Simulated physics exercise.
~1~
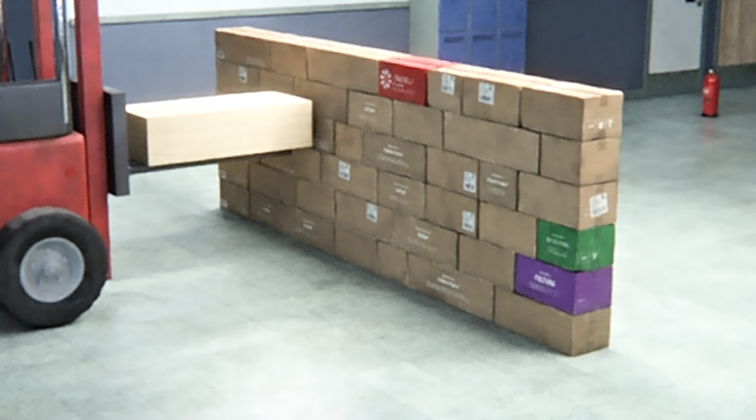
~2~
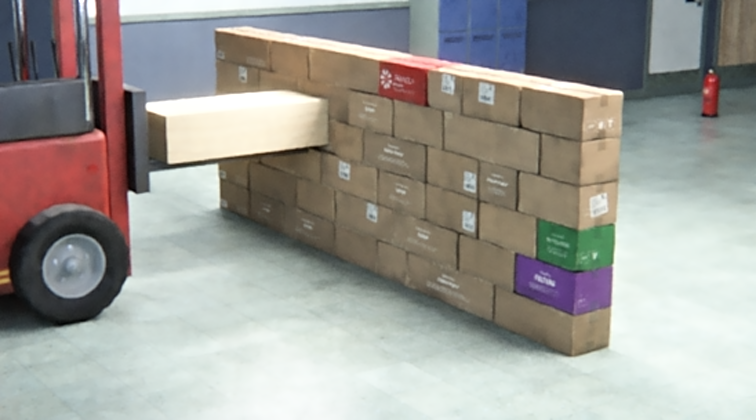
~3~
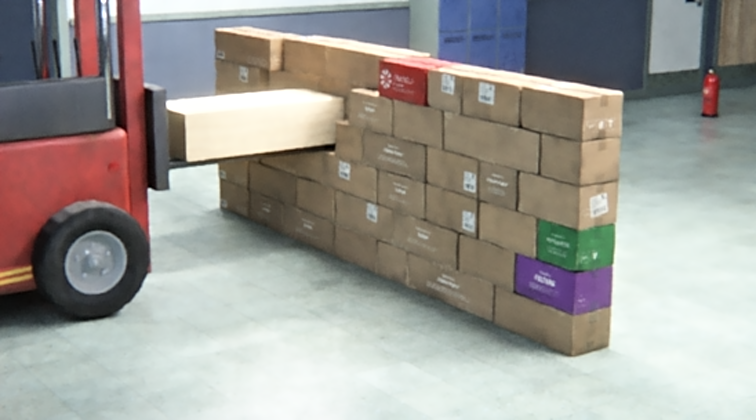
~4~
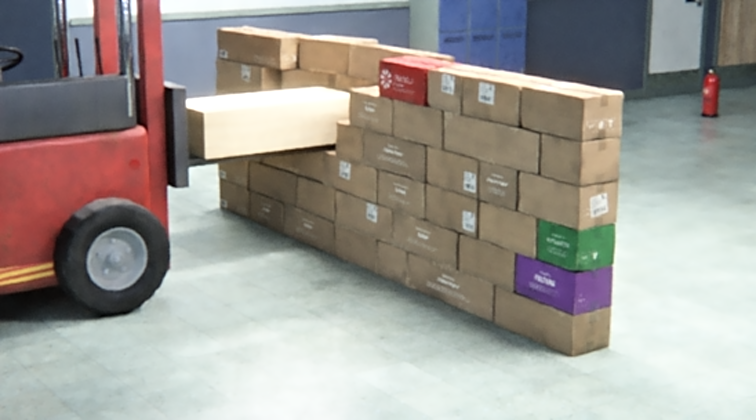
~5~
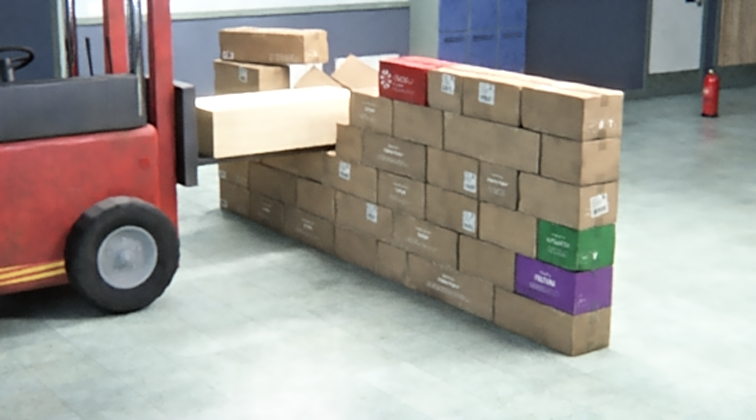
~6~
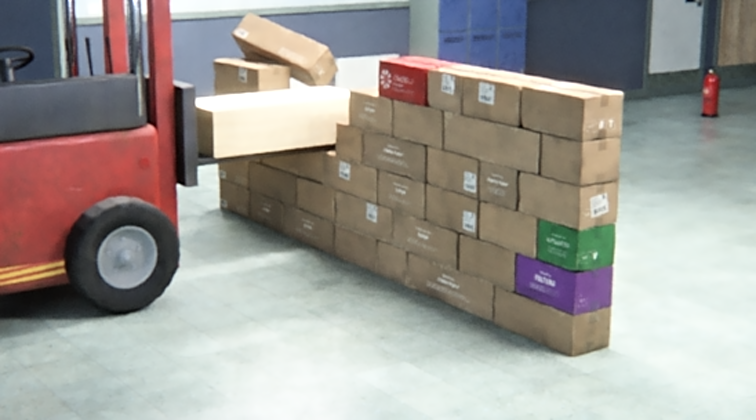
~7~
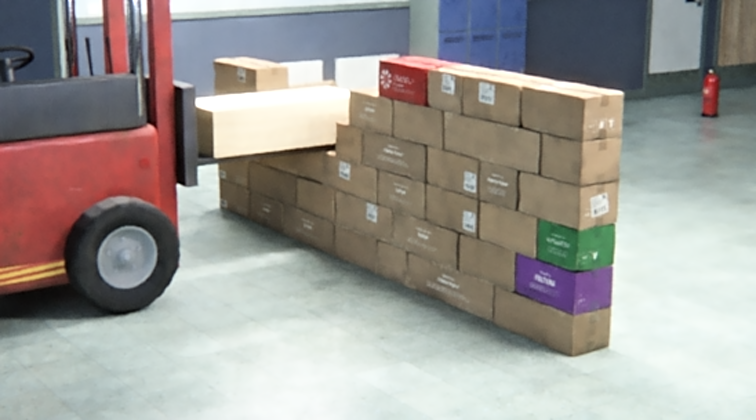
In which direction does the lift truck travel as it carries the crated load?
The lift truck travels to the right, driving the load into the carton wall.
In the video, a red lift truck pushes a pale crated load into a freestanding wall of cardboard cartons, shoving several upper cartons out and off the far side before it stops, while the purple, green and red cartons stay in place.
